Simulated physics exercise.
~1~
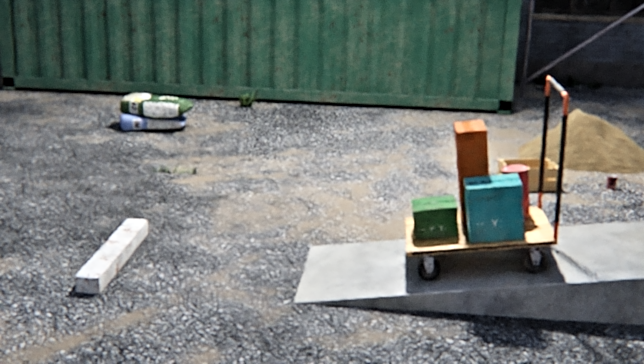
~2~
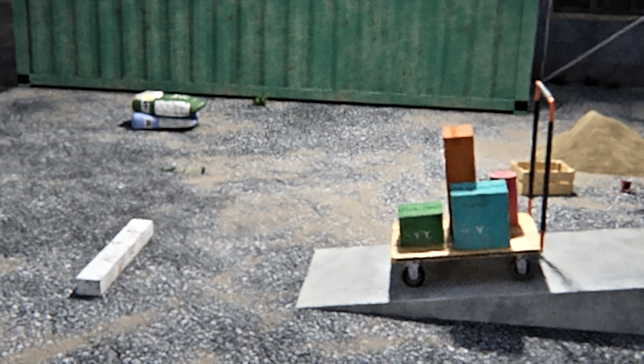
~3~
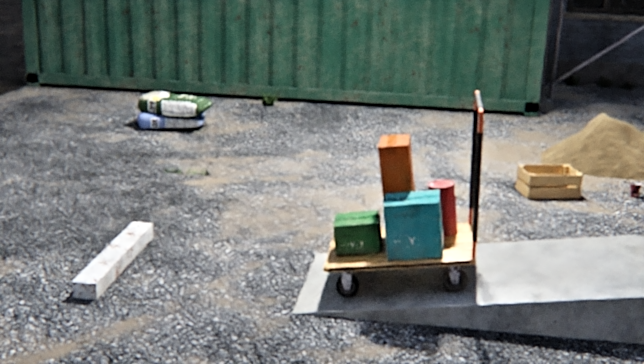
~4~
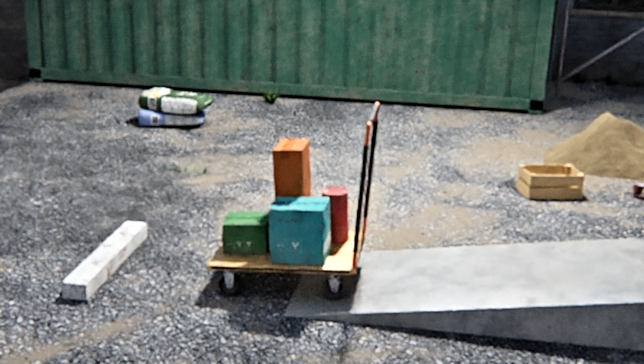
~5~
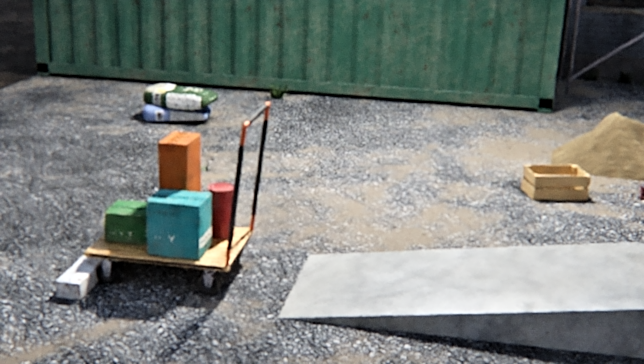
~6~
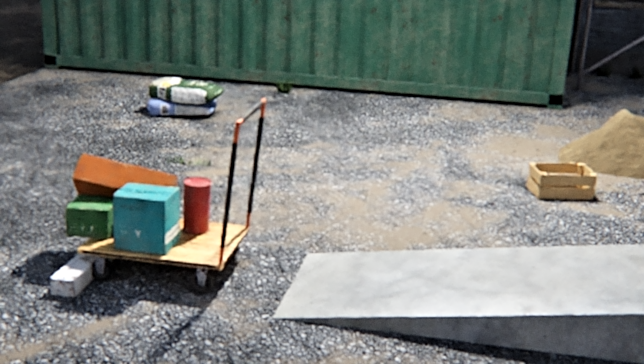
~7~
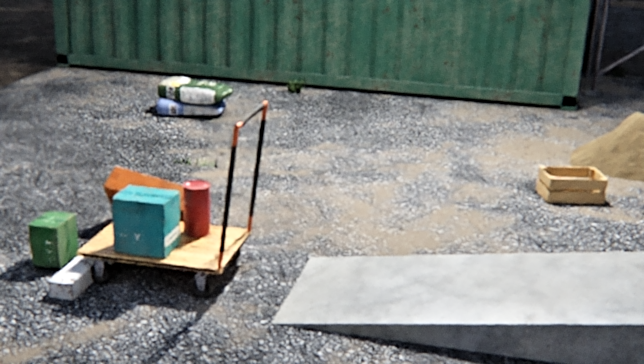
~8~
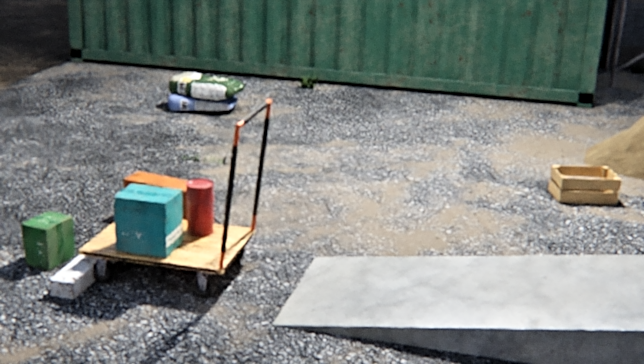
Gravel yard with a loaded trolley rolling left down a ramp into a kerb, orange box toppling, green box falling off the front.
